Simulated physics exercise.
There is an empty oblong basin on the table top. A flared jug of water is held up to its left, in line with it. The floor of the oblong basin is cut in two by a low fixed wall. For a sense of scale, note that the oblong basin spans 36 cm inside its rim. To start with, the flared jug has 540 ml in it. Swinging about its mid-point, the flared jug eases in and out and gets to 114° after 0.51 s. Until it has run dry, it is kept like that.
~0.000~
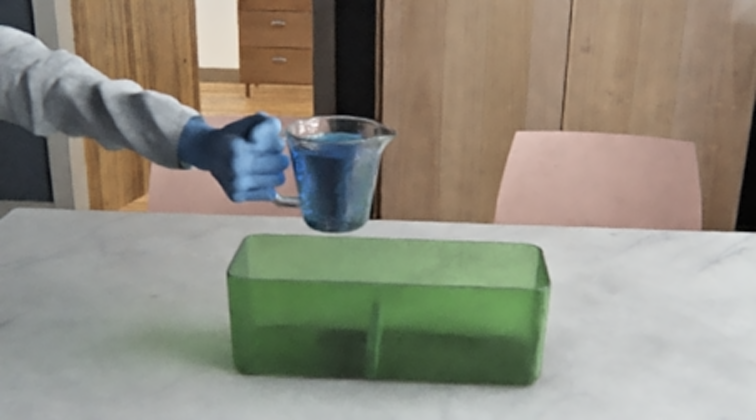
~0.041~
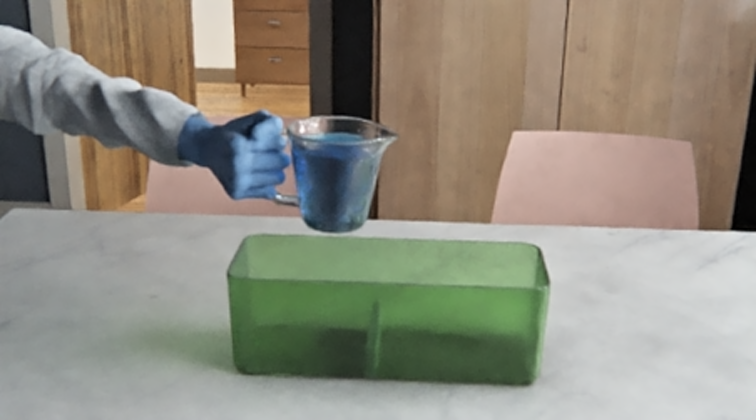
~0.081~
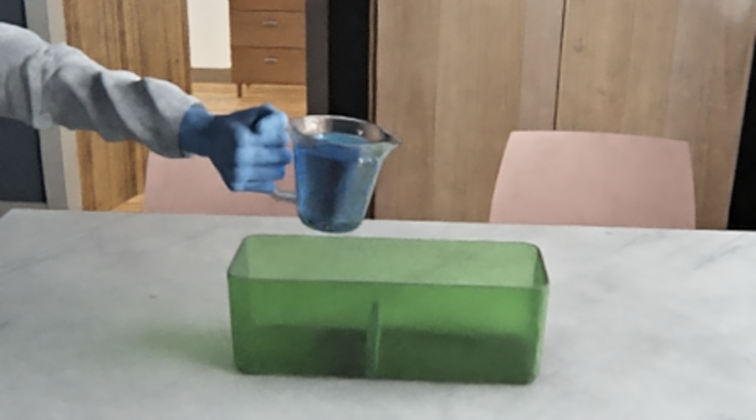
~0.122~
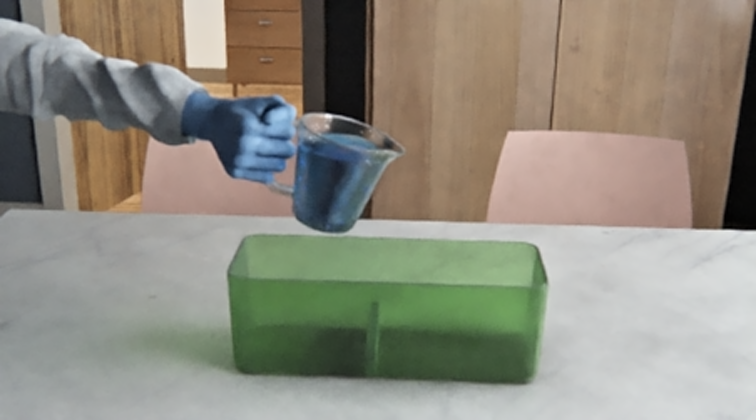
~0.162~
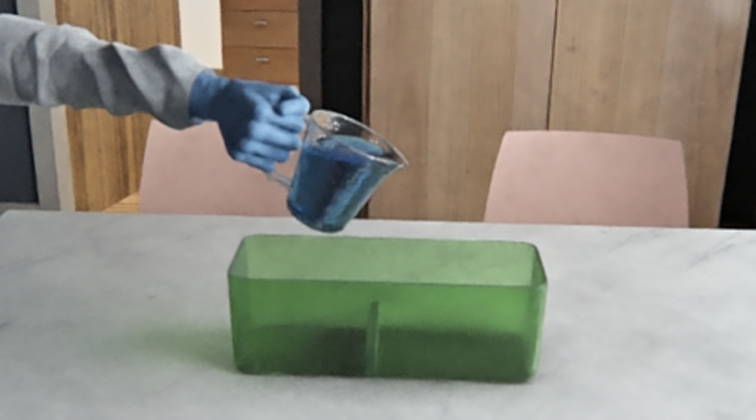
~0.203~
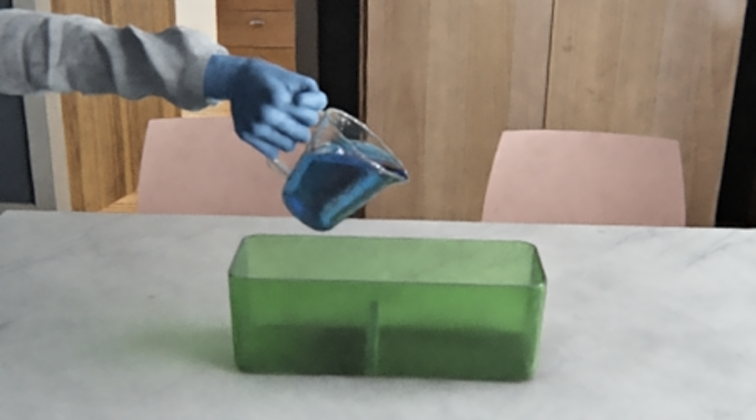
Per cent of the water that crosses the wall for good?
90 per cent.
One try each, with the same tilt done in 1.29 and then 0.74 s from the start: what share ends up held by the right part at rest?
Respectively 95 and 90 %.
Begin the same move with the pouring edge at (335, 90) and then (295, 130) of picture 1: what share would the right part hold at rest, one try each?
The first try gives around 45 percent, the second around 10 percent.
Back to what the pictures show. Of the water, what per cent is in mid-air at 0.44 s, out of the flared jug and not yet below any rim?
Share: Roughly 16 per cent.
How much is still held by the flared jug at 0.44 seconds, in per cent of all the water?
Fraction remaining: Approx. 34 per cent.
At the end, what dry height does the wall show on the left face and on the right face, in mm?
34 mm left, 16 mm right.
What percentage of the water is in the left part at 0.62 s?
Around 3 in a hundred.
By 0.44 s the tilt is 109° and 34 per cent is still to pour, 0 is left of the wall and 51 right of it.
By 0.62 s the tilt is 114° and 2 per cent is still to pour, 3 is left of the wall and 89 right of it.
By 0.81 s the tilt is 114° and 0 per cent is still to pour, 7 is left of the wall and 91 right of it.
By 1.01 s the tilt is 114° and 0 per cent is still to pour, 8 is left of the wall and 90 right of it.
At rest 8 per cent lies left of the wall, 90 right of it and 2 outside.
